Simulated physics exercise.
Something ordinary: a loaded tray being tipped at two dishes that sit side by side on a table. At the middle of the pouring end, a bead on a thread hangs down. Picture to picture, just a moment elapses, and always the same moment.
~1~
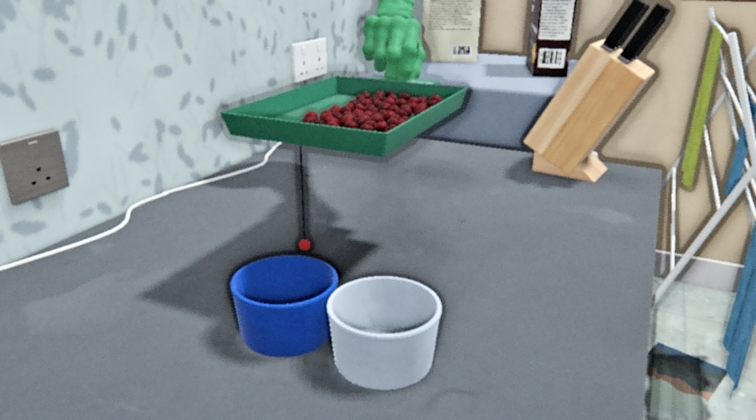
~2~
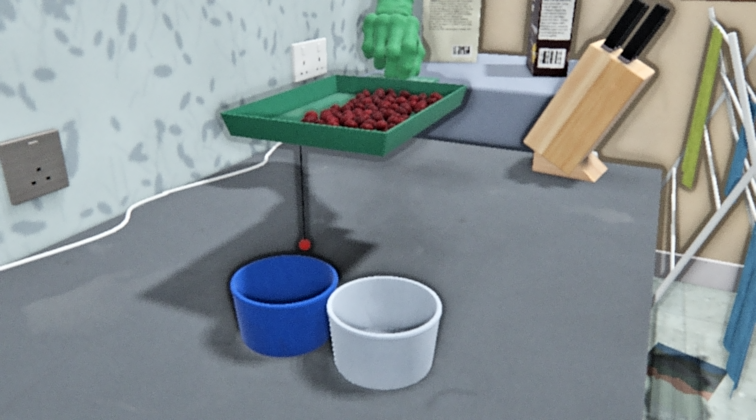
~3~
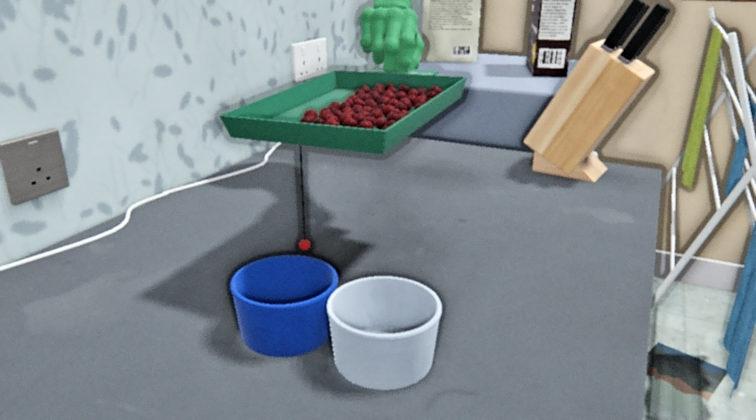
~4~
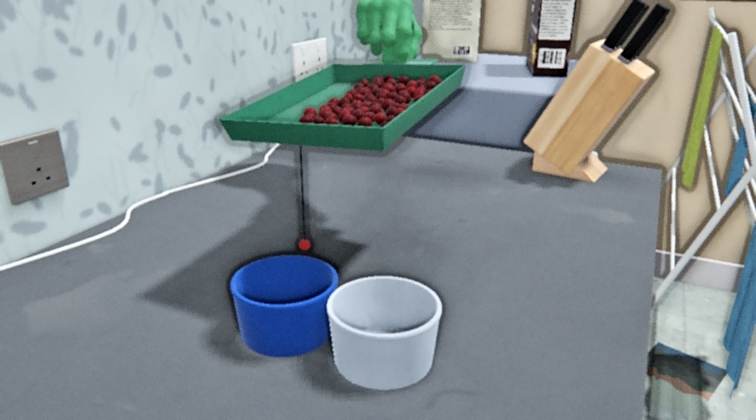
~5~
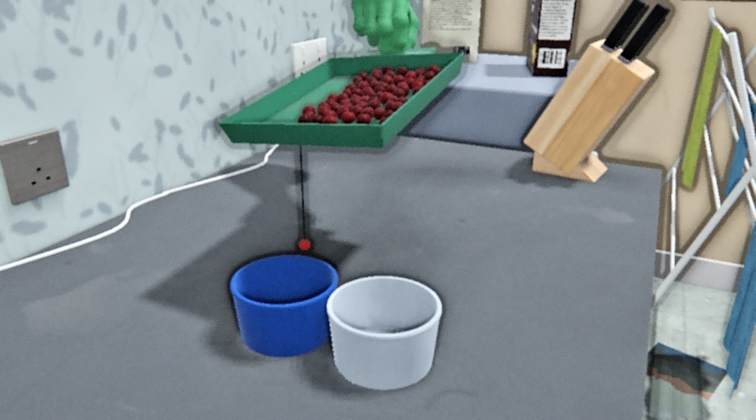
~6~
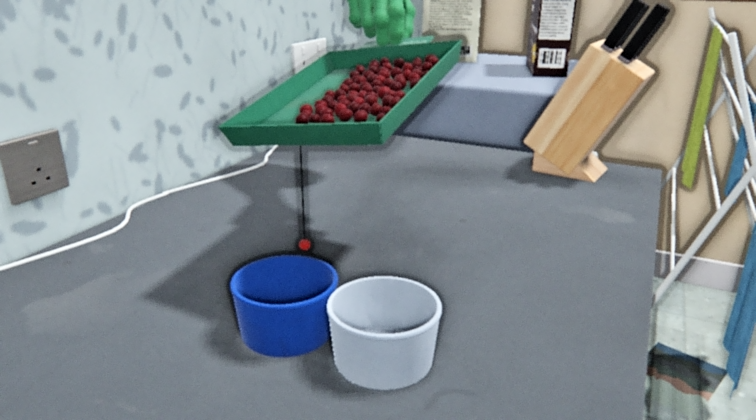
The clip shows a green hand above a green tray of dark red dried cherries, which tilts gradually toward its lower left corner over a blue dish and a white dish, while a red bead hangs nearly still.
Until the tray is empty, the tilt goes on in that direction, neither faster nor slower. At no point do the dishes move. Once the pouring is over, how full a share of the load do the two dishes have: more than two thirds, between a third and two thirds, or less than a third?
They have less than a third of it.
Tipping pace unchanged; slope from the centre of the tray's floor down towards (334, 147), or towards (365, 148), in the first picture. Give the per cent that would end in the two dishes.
Shares: About 80 in a hundred, then about 70 in a hundred.
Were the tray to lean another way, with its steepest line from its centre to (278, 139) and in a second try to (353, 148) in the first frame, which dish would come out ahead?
Heading one - the leftward dish; heading two - the rightward dish.
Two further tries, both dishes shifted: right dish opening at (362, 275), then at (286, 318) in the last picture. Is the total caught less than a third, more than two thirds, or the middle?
Try 1 - in the middle band; try 2 - under a third.
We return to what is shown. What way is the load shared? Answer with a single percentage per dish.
Share at the end - left dish ~ 10 %, right dish ~ 0 %.
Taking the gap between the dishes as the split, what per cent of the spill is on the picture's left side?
It works out at some 100 percent.
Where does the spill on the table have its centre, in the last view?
Check roughly (199, 299) and you'll find the middle.
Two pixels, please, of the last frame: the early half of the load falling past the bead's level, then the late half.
The first part passes (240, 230); everything after passes (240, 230).
Soon after the last picture, tray tipped steeply; all on the tray.
A little later, tray tipped right over; nearly all on the tray; a small part outside both; a stray few in the air.
Later still, tray tipped past a quarter turn; a small part in the left dish; nearly all outside both.
At rest, tray tipped past a quarter turn; none in the right dish; a small part in the left dish; nearly all outside both.
